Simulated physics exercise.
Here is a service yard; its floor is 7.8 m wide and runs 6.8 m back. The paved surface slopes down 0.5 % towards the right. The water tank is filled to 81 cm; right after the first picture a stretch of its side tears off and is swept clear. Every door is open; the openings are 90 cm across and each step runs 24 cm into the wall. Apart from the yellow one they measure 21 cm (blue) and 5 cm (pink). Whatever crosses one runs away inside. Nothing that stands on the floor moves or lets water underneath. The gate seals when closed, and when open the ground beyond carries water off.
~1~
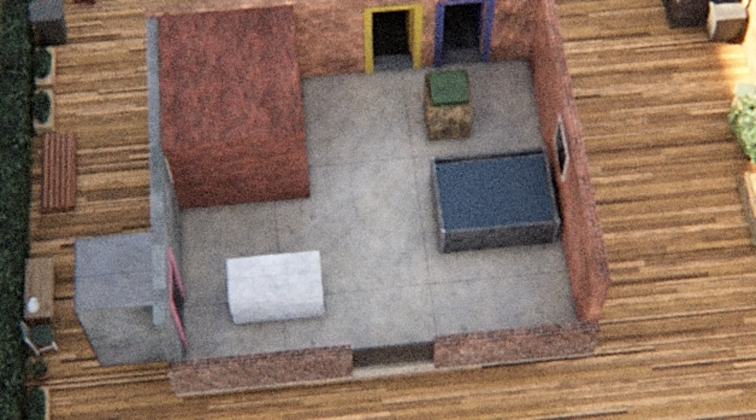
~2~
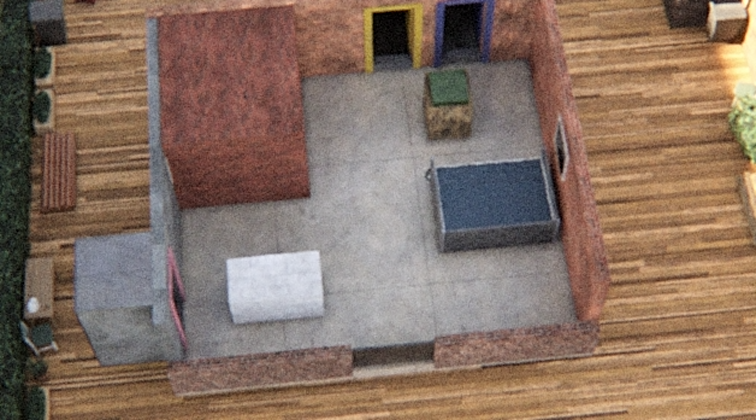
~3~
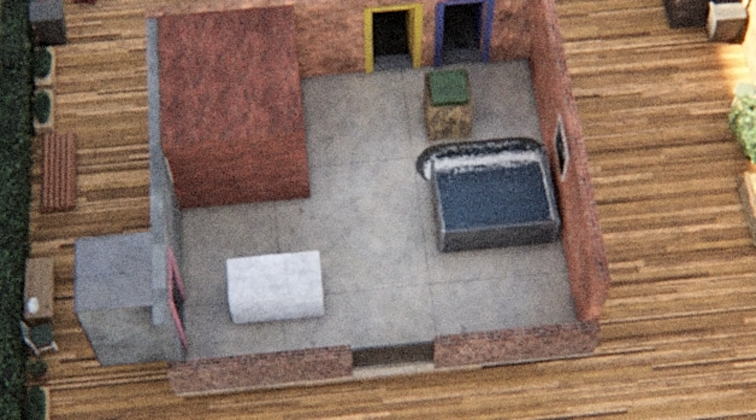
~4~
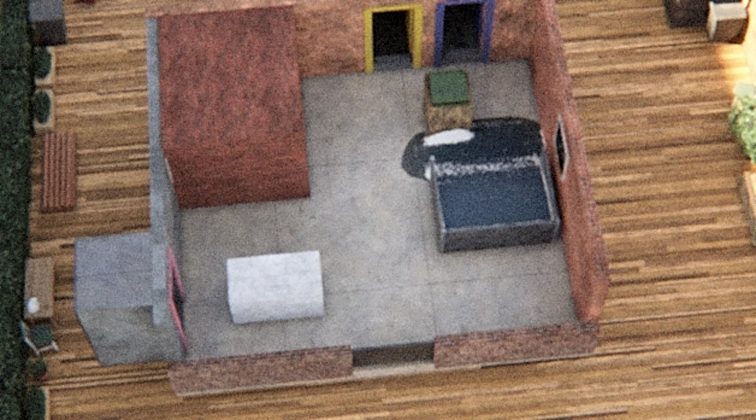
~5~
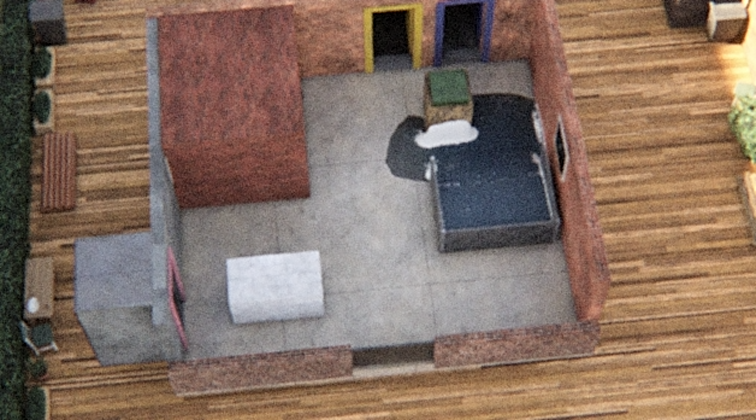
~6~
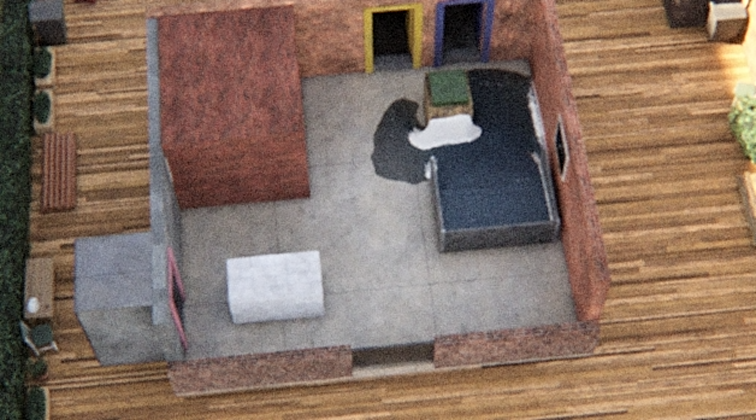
Dark water pouring from the far side of a tank in a walled yard, spreading across the paving around a green-topped block.
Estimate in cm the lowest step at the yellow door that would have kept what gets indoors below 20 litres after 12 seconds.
It would have to be roughly 10 cm high.
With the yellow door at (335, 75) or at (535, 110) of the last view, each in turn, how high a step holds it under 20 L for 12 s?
Roughly 26 and 27 cm.
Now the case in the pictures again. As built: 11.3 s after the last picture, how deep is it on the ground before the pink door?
Some 8.0 cm.
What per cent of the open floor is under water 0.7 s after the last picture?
About 30 per cent.
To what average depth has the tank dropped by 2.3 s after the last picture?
Roughly 15 cm on average.
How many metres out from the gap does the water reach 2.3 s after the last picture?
Roughly 5.0 m.
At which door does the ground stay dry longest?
The pink one.
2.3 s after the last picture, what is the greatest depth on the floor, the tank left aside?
About 33 cm.
Then, 0.7 s after the last picture water covers 30 % of the floor, deepest (73 cm) near (527, 62); 2 cm at the yellow door, 0 litres in over its 20 cm step.
Then, 2.3 s after the last picture water covers 45 % of the floor, deepest (33 cm) near (317, 87); 12 cm at the yellow door, 0 litres in over its 20 cm step.
Then, 11.3 s after the last picture water covers 100 % of the floor, deepest (12 cm) near (516, 344); 8 cm at the yellow door, 0 litres in over its 20 cm step.
At the yellow door as built, the water peaked near 15 cm, 6.1 s after the last picture.
Run again over the same 12 s with other heights there, 27 litres in over 9 cm, 6 litres over 12 cm. The limit of 20 litres is kept from about 10 cm up.
